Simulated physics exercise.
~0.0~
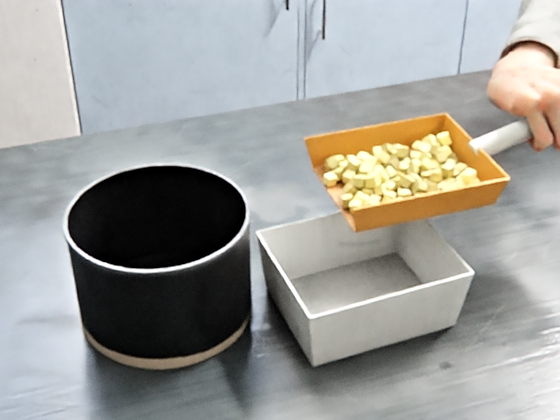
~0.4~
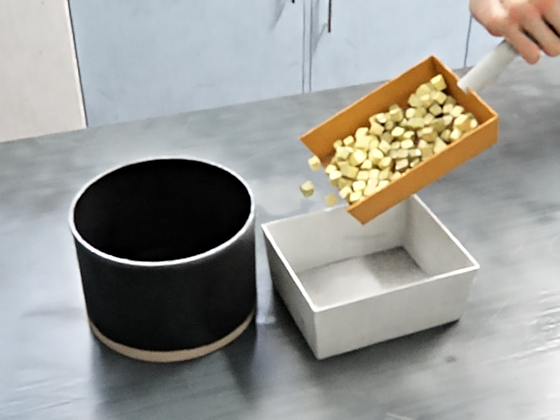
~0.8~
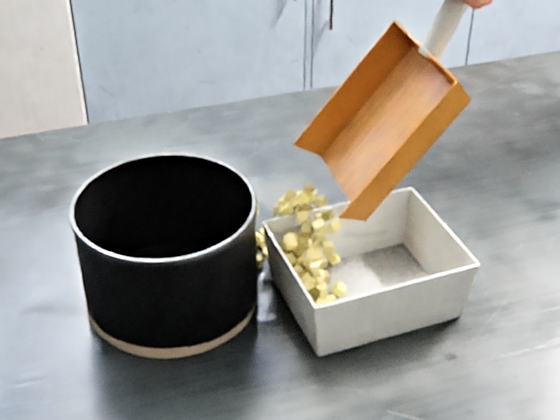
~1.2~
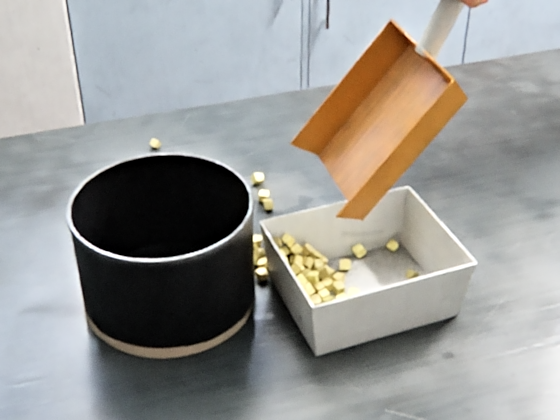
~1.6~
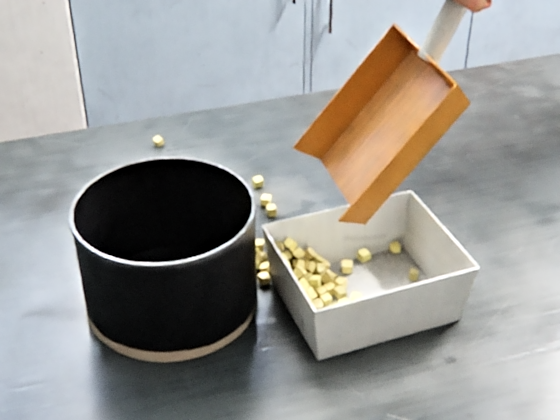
On a grey countertop, a hand tips potato cubes from an orange scoop, most landing in a white tin, others scattering beside it.
